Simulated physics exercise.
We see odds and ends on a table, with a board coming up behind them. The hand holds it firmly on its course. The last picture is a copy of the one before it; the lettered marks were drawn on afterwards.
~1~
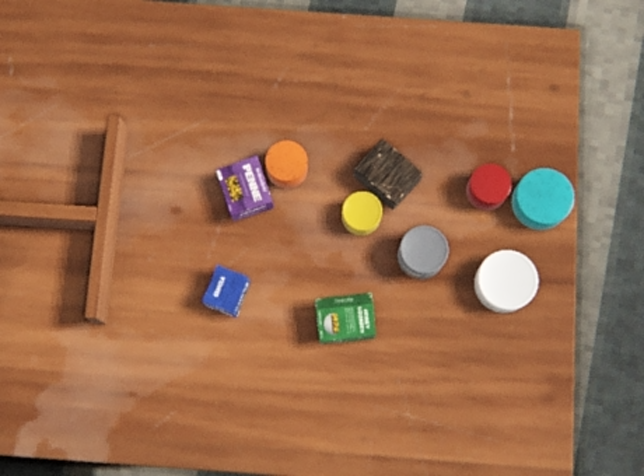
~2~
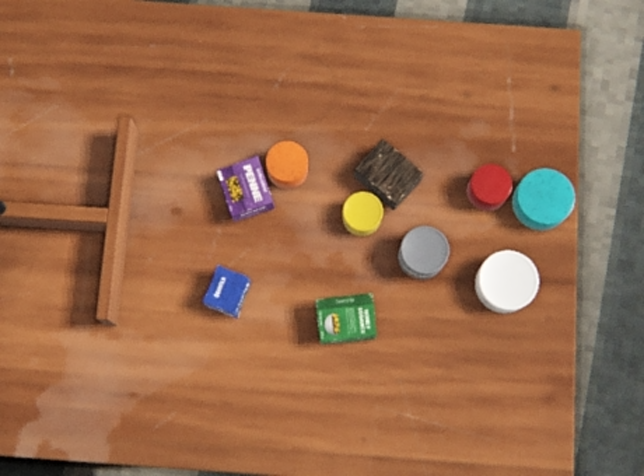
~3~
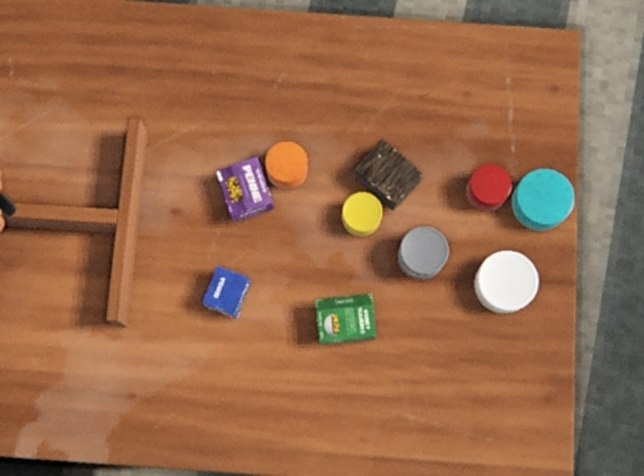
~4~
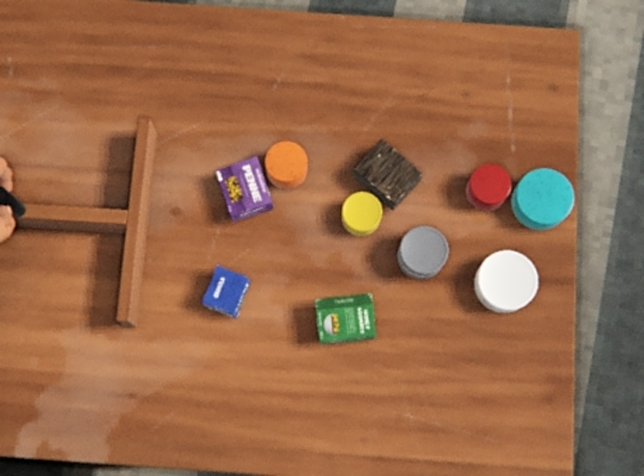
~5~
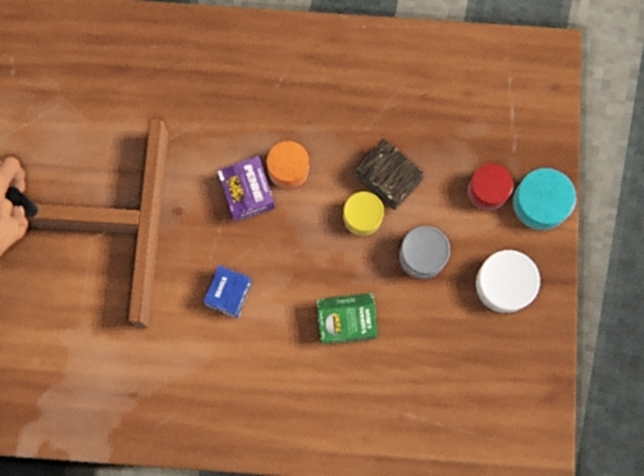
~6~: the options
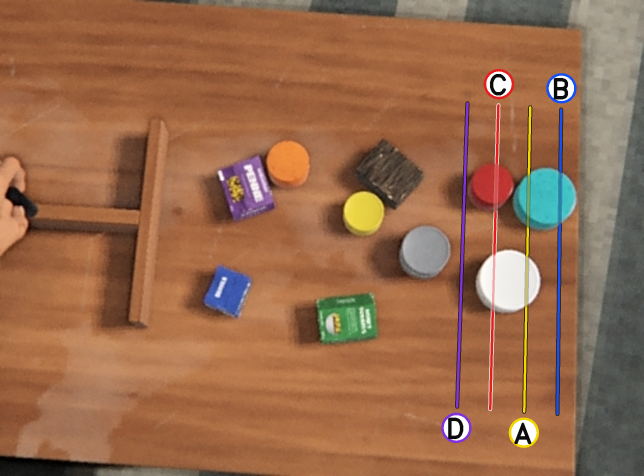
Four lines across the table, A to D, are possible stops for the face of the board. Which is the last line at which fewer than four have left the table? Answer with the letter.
No fourth one falls up to C.
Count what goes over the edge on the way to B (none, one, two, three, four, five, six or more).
In all, six or more.
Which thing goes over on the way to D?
It is the turquoise pot.
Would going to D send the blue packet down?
No.
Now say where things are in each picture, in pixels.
The first picture shows blue packet (227, 291); green packet (345, 319); purple packet (245, 189).
The second picture shows board (113, 216); red pot (489, 188).
The third picture shows board (124, 217); black block (388, 176).
The fourth picture shows board (134, 217); yellow jar (362, 214).
The fifth picture shows board (146, 218); orange pot (288, 165); blue packet (228, 292); green packet (347, 319).
On the marked copy, A at (527, 254); B at (559, 257); C at (494, 252); D at (462, 250).
With C. Early on, board (273, 227); orange pot (333, 160); blue packet (294, 296).
Further on, board (398, 235); turquoise pot (567, 207); red pot (520, 192).
At the end, board (496, 242); red pot over the edge; turquoise pot over the edge; two fallen.
As for the rest, A drops five; B drops nine; D is within the limit but short.
